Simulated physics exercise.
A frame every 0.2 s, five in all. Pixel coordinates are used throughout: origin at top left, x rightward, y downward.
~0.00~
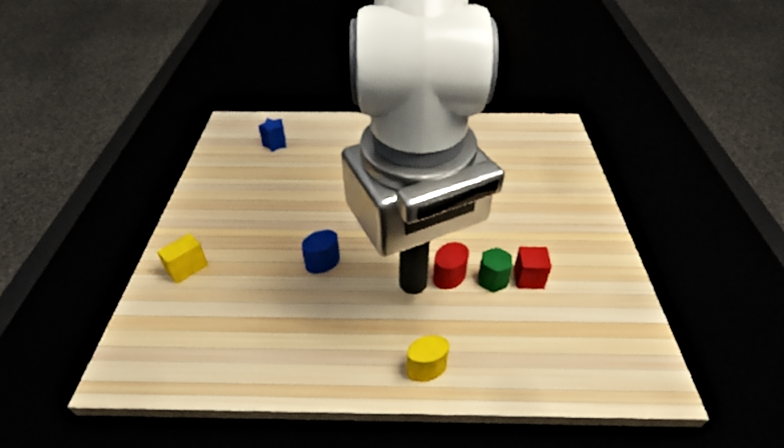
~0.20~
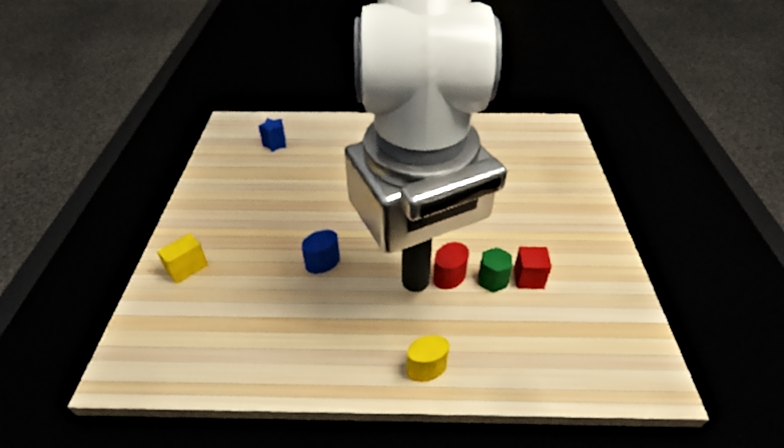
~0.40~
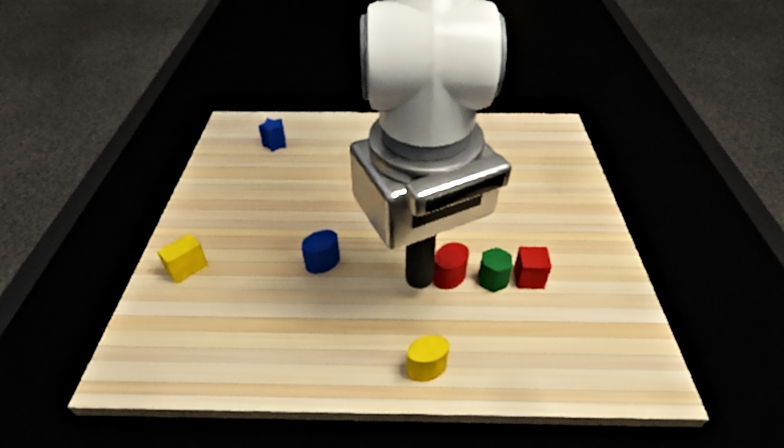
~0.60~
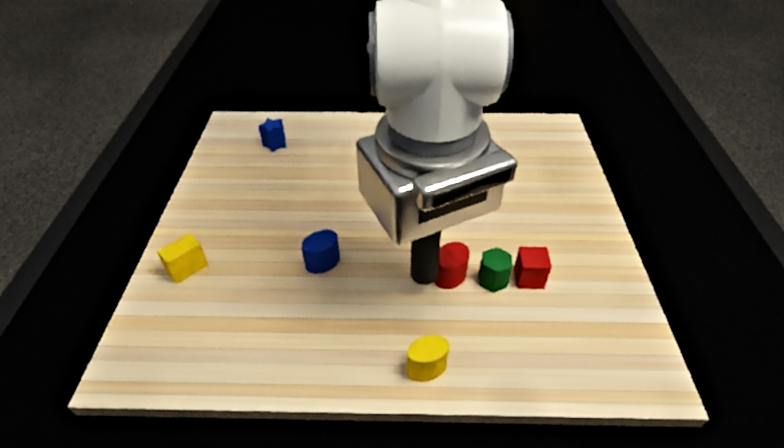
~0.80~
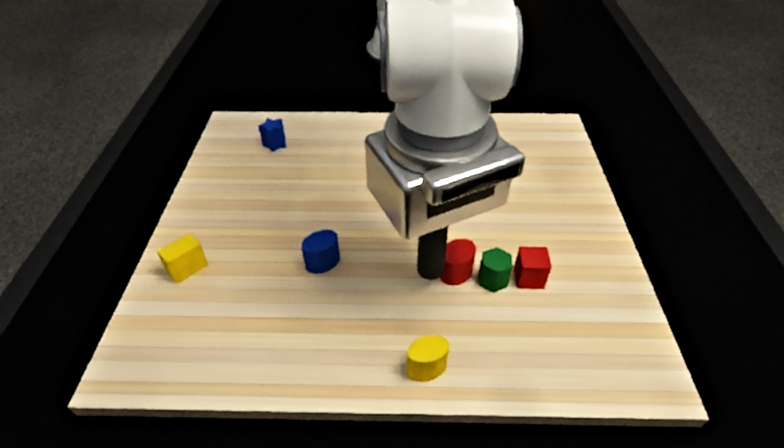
A robot arm moves slightly right and nudges the red block toward the green block.
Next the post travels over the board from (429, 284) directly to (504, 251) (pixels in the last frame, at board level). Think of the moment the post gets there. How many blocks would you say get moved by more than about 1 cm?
Count: 1.
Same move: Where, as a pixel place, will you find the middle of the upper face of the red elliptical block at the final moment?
Near (519, 212).
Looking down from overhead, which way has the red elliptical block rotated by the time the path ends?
The twist is anticlockwise.
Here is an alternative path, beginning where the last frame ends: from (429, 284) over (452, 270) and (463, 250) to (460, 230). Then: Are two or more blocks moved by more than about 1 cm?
No, that is not how it ends up.
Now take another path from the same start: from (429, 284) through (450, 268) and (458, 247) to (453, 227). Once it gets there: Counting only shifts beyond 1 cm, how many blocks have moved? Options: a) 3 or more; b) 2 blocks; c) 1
The correct letter is c.
The first path, step by step. One third of the way, post at (458, 259); red elliptical block at (483, 237), turned 15° anticlockwise; green six-sided block at (500, 259).
Two thirds of the way, post at (483, 248); red elliptical block at (504, 224), turned 30° anticlockwise; green six-sided block at (502, 259), turned 15° clockwise.
At the end, post at (507, 238); red elliptical block at (519, 212), turned 60° anticlockwise; green six-sided block at (502, 259), turned 15° clockwise; red square block in place.
